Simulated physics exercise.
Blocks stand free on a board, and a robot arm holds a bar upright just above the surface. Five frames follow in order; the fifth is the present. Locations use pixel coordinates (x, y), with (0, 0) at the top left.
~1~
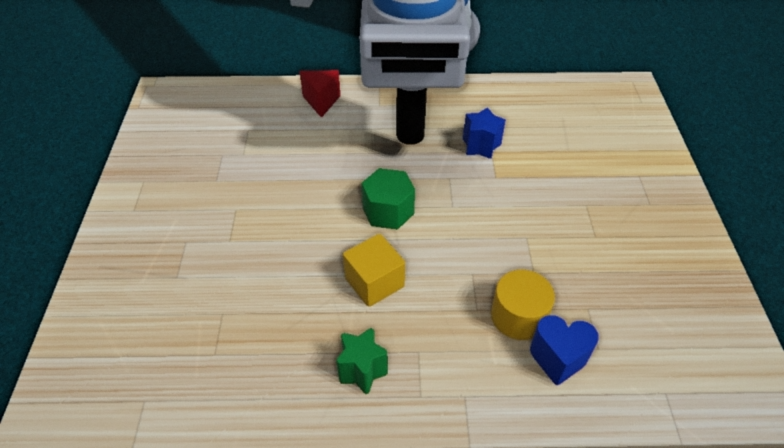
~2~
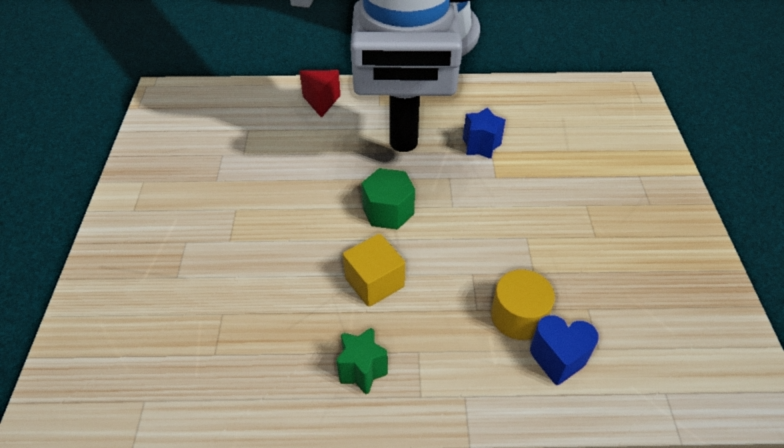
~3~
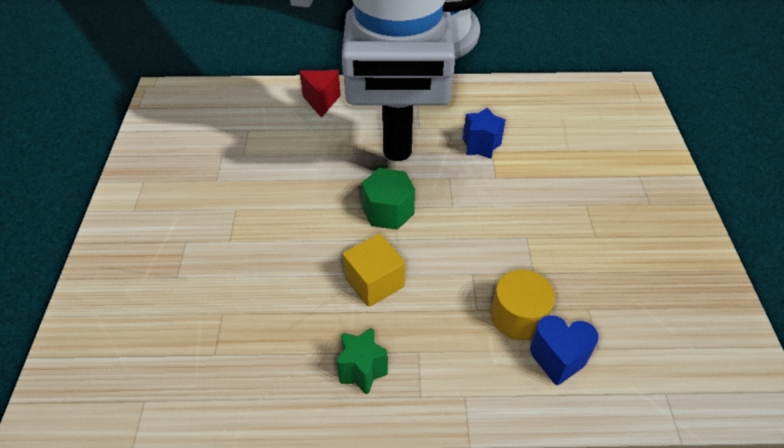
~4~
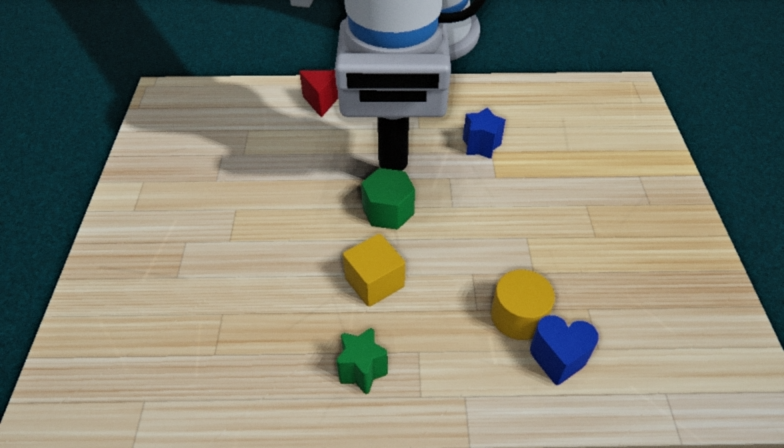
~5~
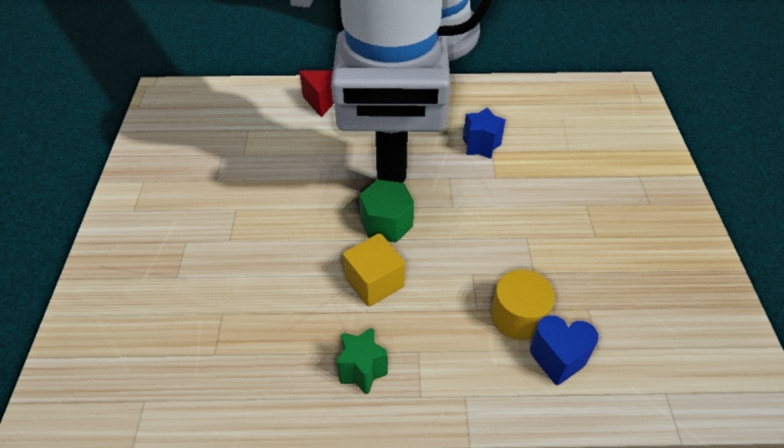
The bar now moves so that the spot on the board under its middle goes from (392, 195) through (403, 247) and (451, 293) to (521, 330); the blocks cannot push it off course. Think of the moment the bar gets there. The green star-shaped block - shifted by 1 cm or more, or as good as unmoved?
At the end, its place is the same.
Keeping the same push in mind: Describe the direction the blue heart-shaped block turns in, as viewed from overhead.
It spins clockwise.
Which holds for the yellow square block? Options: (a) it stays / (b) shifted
Choice b: Shifted.
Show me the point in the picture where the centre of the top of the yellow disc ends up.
Located at (574, 302).
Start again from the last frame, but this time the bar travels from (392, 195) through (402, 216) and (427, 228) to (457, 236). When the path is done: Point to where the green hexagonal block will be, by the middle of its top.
By then it is at (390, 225).
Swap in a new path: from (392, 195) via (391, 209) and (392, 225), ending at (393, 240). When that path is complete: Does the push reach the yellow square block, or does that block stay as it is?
The yellow square block will be pushed away from where it stands.
What follows on the original path. One third of the way, bar at (403, 229); yellow square block at (357, 291), turned 20° anticlockwise; green hexagonal block at (378, 250), turned 35° clockwise.
Two thirds of the way, bar at (454, 276); yellow square block at (350, 300), turned 20° anticlockwise; green hexagonal block at (378, 260), turned 50° clockwise.
At the end, bar at (526, 313); green star-shaped block still; yellow square block at (350, 300), turned 20° anticlockwise; green hexagonal block at (378, 260), turned 50° clockwise; yellow disc at (574, 302); blue heart-shaped block at (601, 354), turned 55° clockwise.
